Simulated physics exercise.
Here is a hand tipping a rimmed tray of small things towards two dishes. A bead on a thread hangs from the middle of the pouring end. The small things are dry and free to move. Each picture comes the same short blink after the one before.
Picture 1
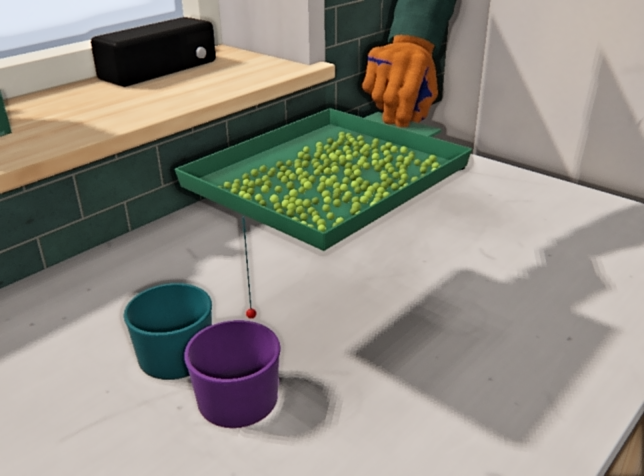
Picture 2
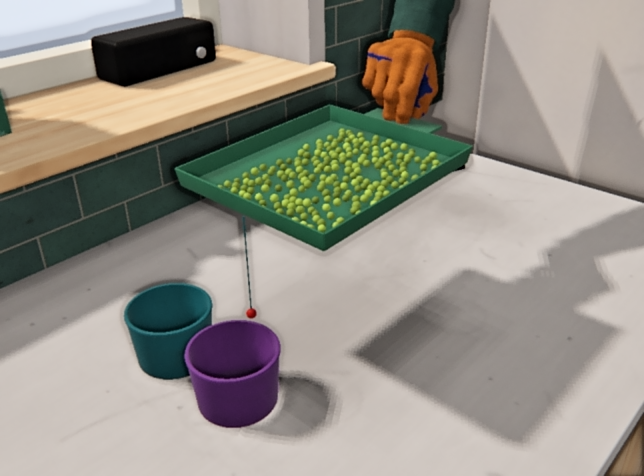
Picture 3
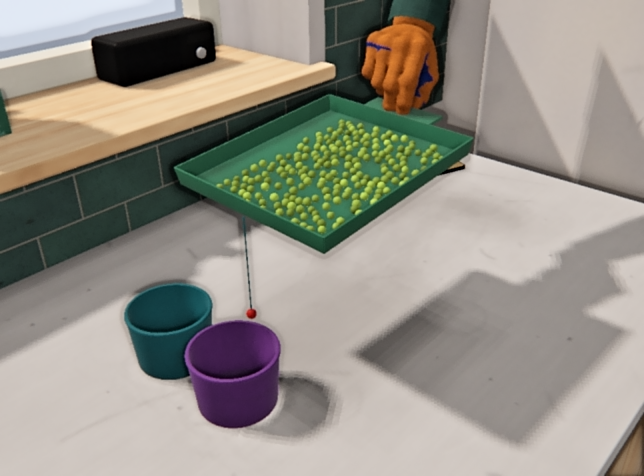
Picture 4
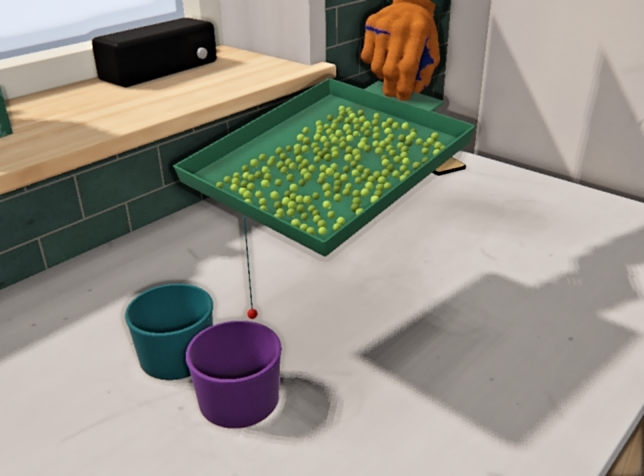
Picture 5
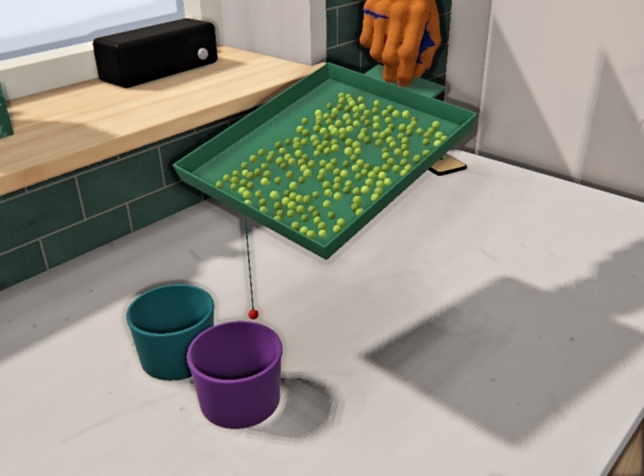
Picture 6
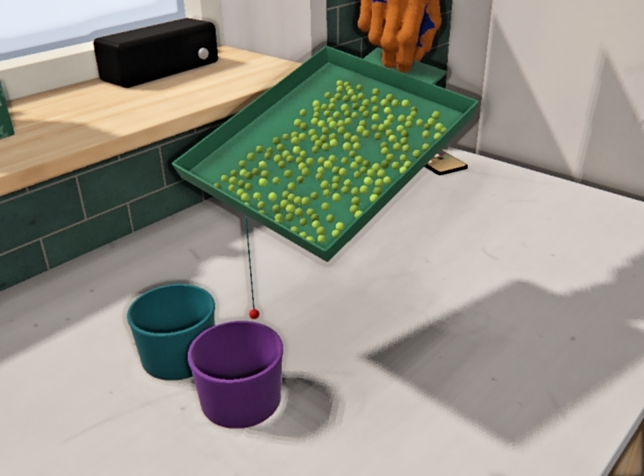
The footage shows an orange-gloved hand raising the far side of a green tray of small round green peas above a teal dish and a purple dish, as the tray tilts increasingly and the peas begin to shift.
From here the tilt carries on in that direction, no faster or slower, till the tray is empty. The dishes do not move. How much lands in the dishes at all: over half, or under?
In the dishes lies less than half of it.
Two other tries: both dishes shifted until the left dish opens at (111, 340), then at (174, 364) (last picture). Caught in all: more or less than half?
One: Under half. Two: Not half.
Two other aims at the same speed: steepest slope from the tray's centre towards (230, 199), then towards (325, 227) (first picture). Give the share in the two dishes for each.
The first gives 80 %, the second 10 %.
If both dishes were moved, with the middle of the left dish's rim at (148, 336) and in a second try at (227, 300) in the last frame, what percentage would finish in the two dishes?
Roughly 10 per cent, and 30 per cent.
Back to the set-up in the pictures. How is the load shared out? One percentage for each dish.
The left dish has 0 per cent, the right dish has 10.
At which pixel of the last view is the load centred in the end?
At about (301, 447).
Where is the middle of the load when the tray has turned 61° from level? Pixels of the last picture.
Close to (305, 214).
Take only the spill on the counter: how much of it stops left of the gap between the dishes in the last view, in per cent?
Close to 10 per cent.
Just after the last frame, tray tipped steeply; almost all on the tray; about a tenth in the air.
A moment on, tray tipped right over; the larger part on the tray; about a tenth outside both; about a tenth in the air.
Further on, tray tipped past a quarter turn; about a tenth in the right dish; the larger part outside both.
When it is over, tray tipped past a quarter turn; about a tenth in the right dish; not one in the left dish; the larger part outside both.
